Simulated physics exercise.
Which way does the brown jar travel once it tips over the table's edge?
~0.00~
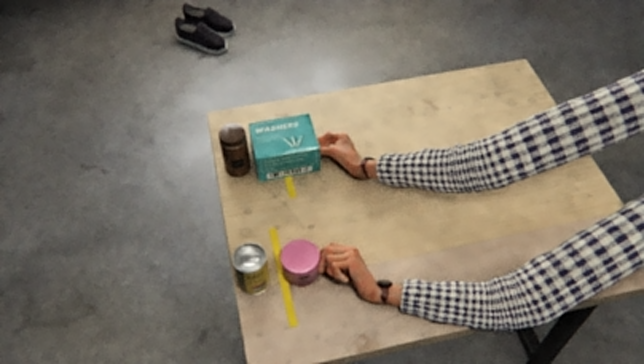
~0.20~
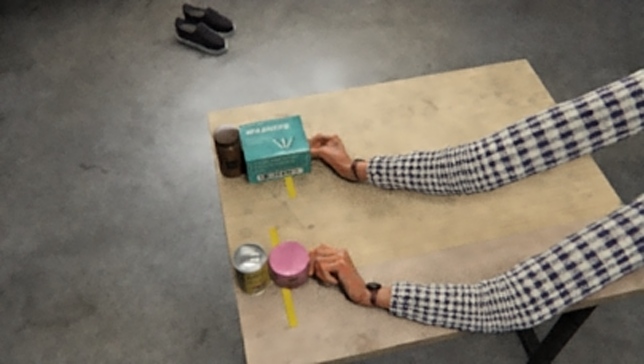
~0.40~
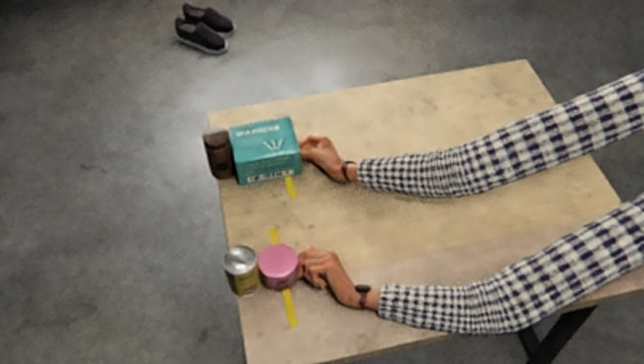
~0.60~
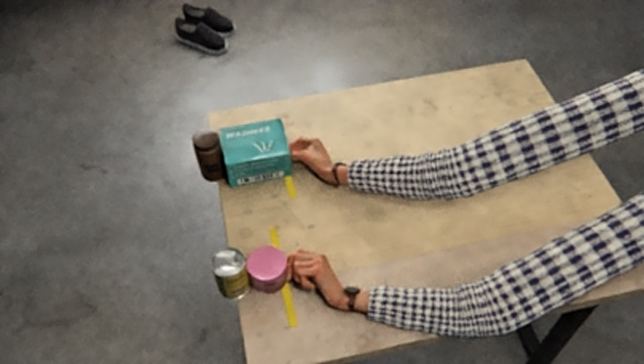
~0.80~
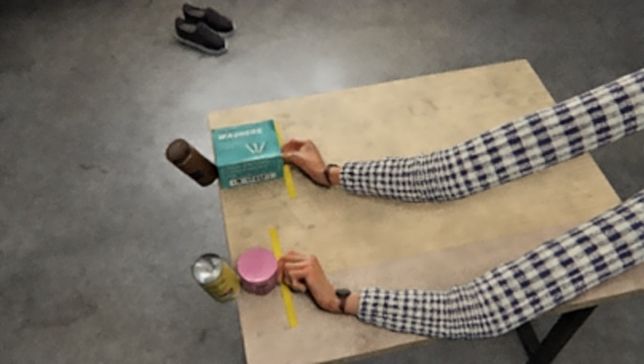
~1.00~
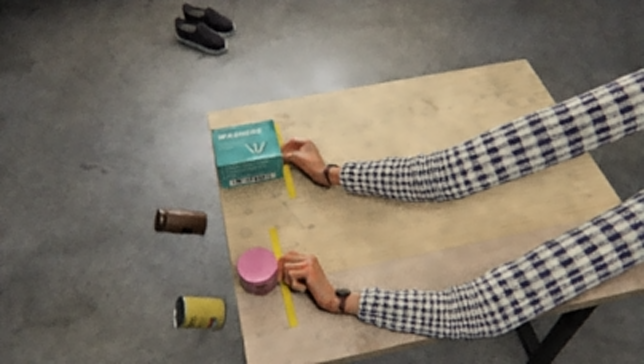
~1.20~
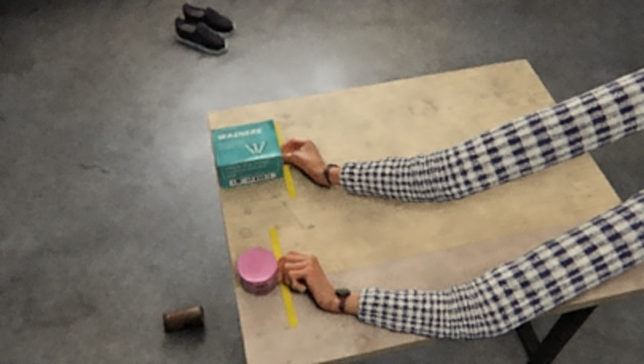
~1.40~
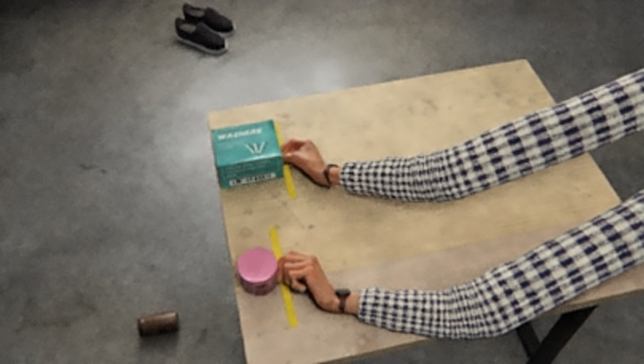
The brown jar moves down, dropping past the edge of the table and ending on its side on the floor.
